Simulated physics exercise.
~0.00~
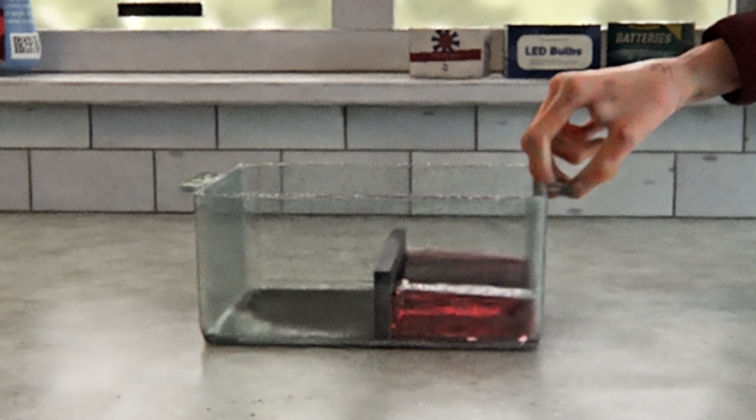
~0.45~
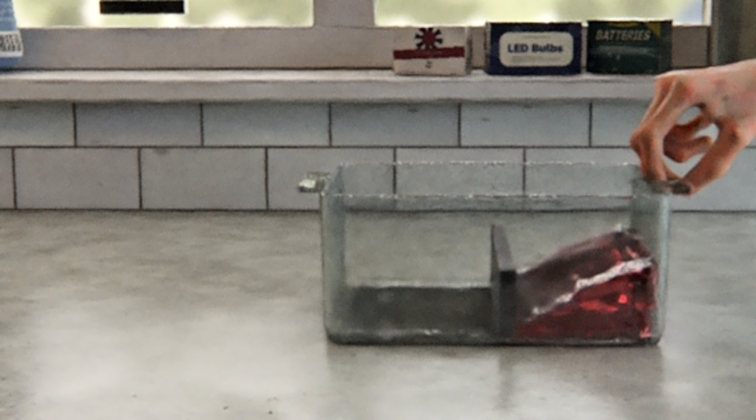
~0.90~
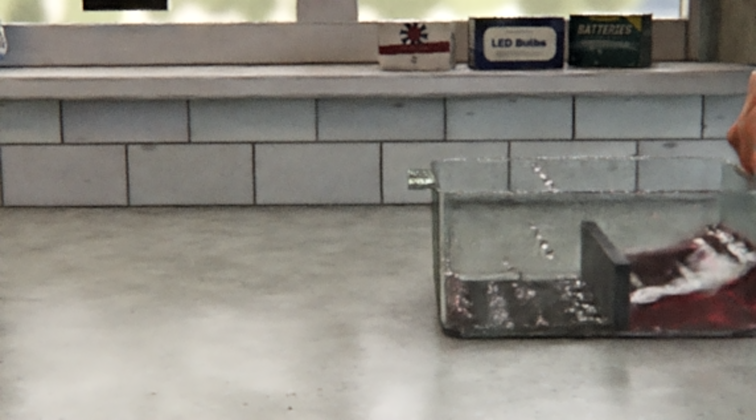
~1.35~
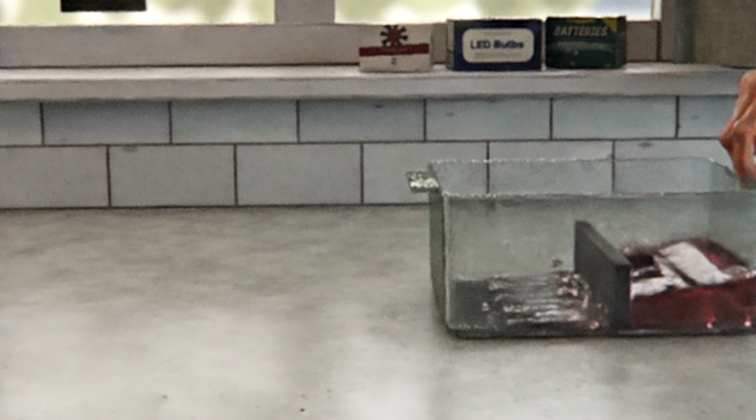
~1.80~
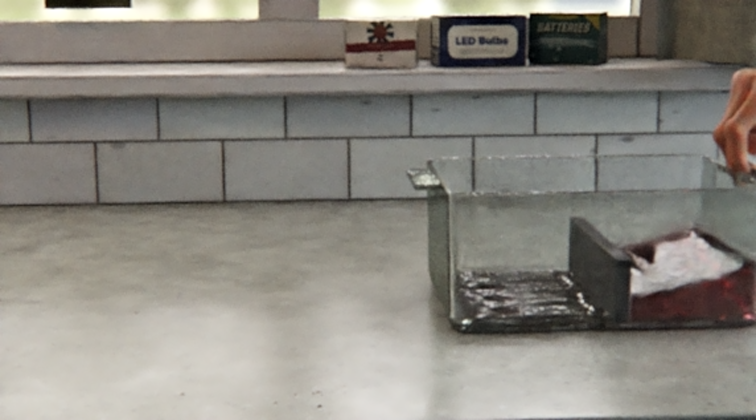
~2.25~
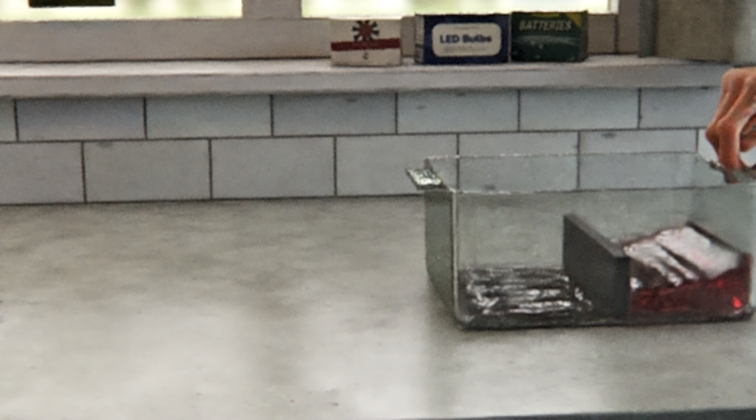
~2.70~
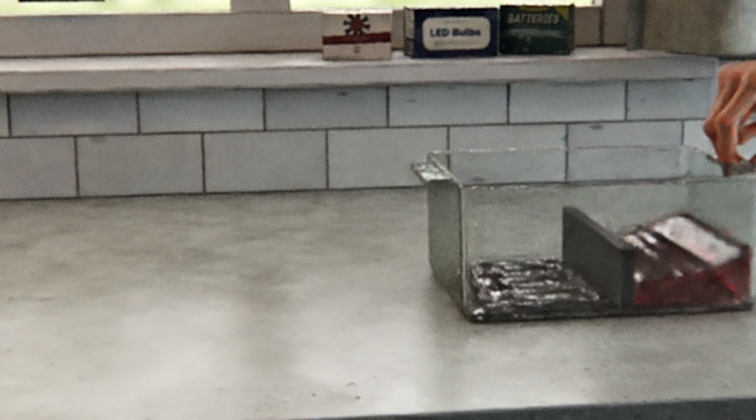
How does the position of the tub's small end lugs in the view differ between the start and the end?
At the start the lugs sit around the middle of the view, with the left one well left of centre. By the end they are farther right and slightly higher, with the left one just right of centre and the right one close to the edge.
A clear oblong tub with a dark upright divider sits on a grey counter, seen from the front and slightly above, with red water in its right part. Behind it are white tiles and a windowsill holding small boxes. A hand at the right end pulls the tub rightward, and the water piles up against that end. As the tub reaches the right edge of the view, the water sloshes and some crosses into the left part. The view drifts while the surface keeps rocking, ending with a shallow, glinting layer on the left and most water still on the right.
